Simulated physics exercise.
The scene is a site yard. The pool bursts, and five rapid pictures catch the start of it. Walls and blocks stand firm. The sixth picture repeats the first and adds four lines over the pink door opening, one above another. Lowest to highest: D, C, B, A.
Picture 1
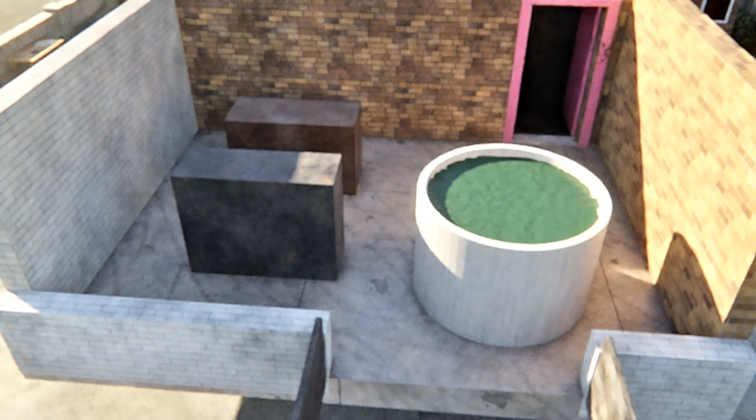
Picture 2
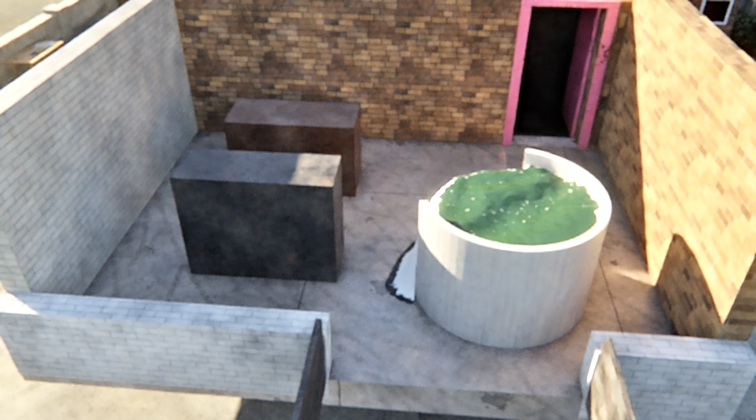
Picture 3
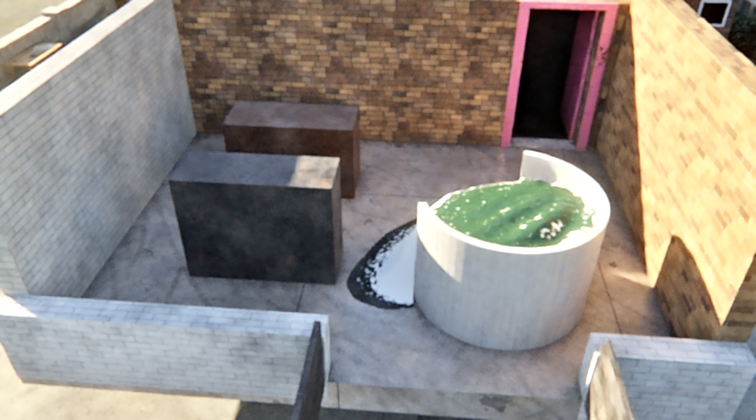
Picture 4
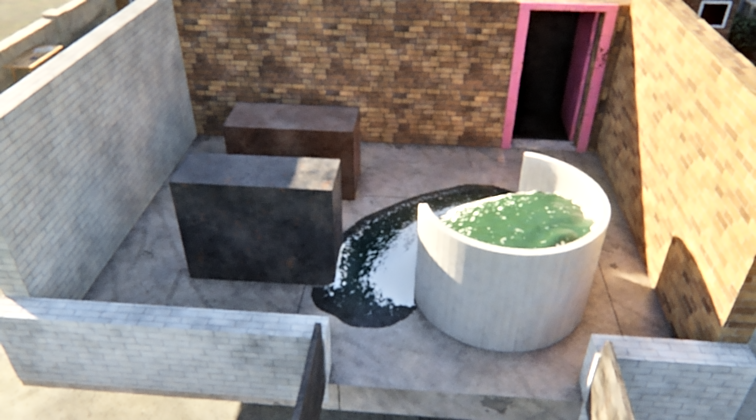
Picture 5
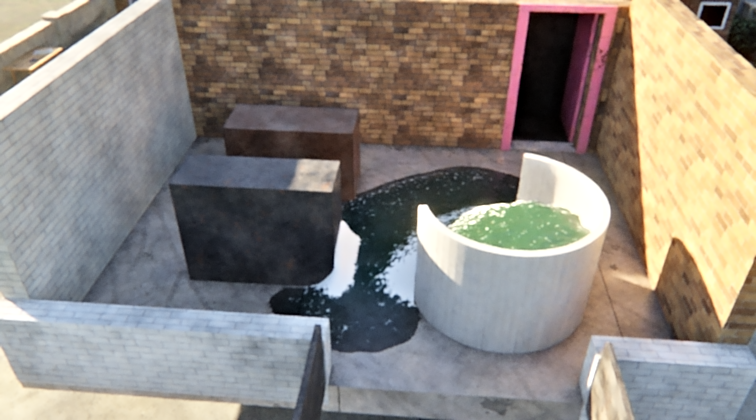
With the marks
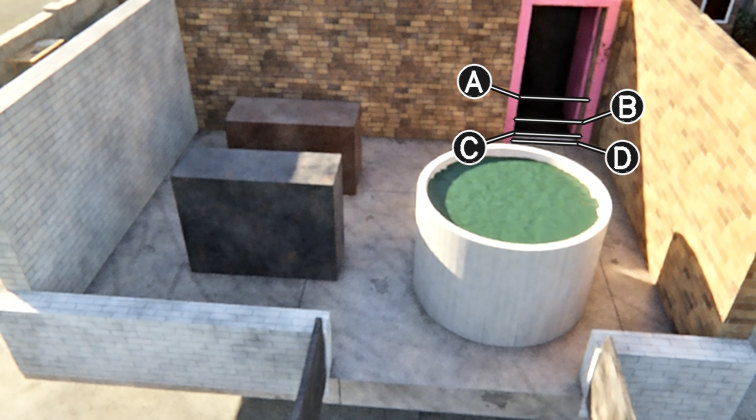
We see a round white pool of green water in a walled yard; its left side opens, and the water surges out, spreading across the paved ground toward two dark blocks as the level in the pool drops.
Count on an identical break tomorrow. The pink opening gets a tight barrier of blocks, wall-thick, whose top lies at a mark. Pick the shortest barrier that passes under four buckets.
C.
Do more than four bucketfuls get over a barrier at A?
No, that is safe.
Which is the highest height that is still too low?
That is height D.
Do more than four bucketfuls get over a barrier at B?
No, that is safe.
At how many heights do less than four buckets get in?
Three.
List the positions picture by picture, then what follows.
The first picture shows water in the pool at rest, its middle at (511, 198); foot of the pink doorway at (544, 145); open gate at (460, 316).
In the second picture, 2 % of the ground under water, visible out to (405, 292).
In the third picture, 7 % of the ground under water, visible out to (380, 285).
In the fourth picture, 15 % of the ground under water, visible out to (332, 286).
In the fifth picture, water covers 26 % of the ground, its front hidden from here.
In white, A at (553, 98); B at (549, 120); C at (546, 134); D at (545, 142); from the bottom up D, C, B, A.
If A is chosen, nothing gets over.
If B is chosen, nothing gets over.
If C is chosen, a splash gets over, under a bucket.
If D is chosen, about 11 bucketfuls get in.
